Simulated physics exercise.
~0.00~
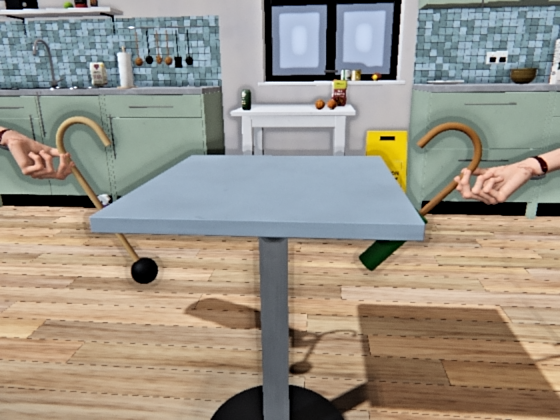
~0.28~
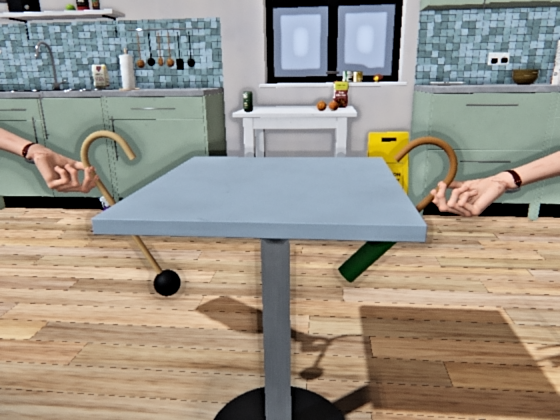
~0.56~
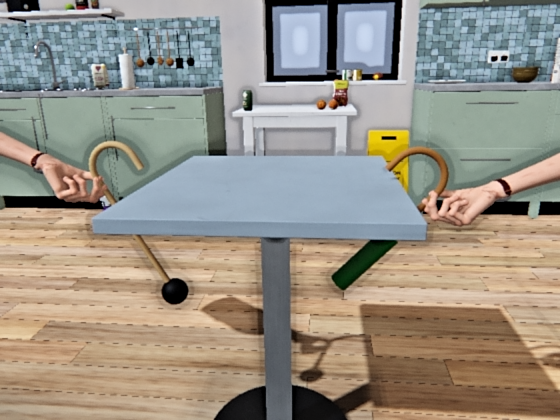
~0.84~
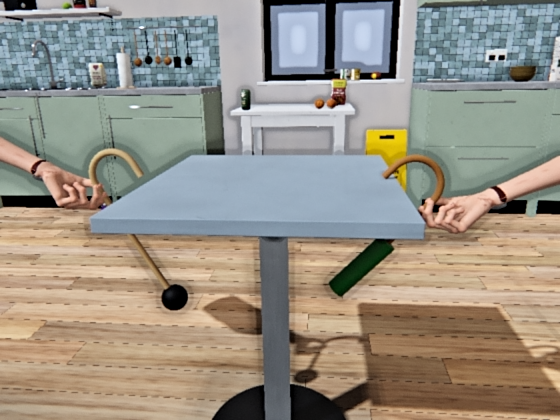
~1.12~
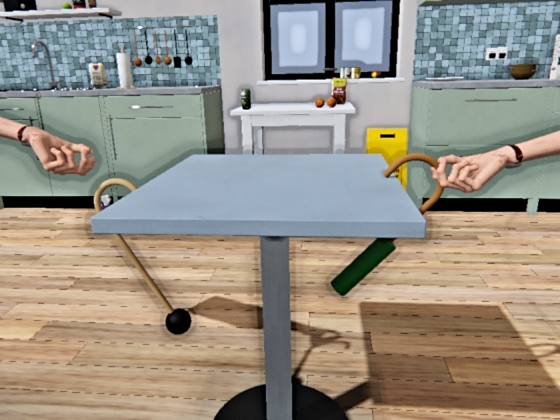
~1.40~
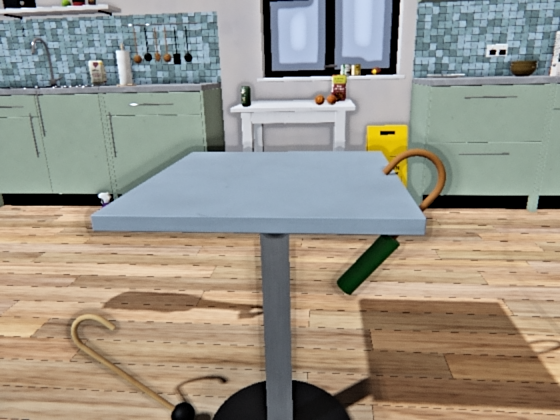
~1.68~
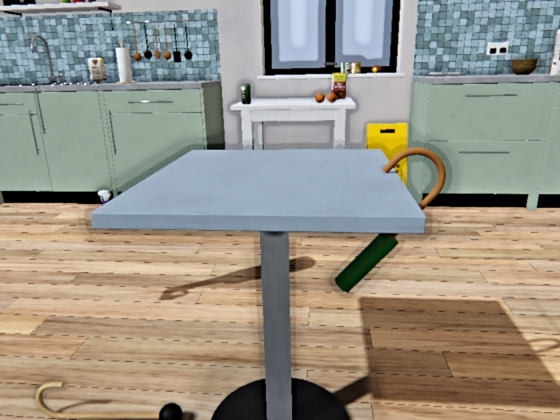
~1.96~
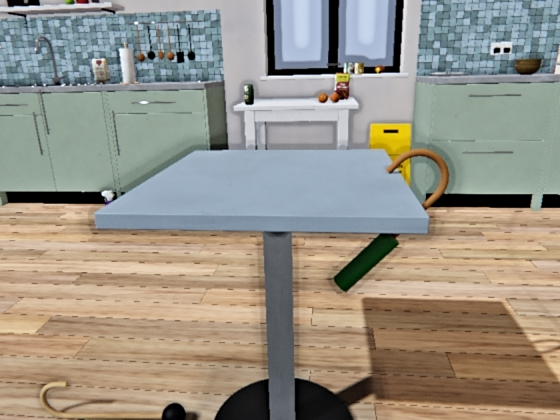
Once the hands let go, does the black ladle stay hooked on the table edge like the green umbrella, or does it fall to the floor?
The black ladle slips off and falls to the floor, while the green umbrella stays hooked on the right edge of the table.
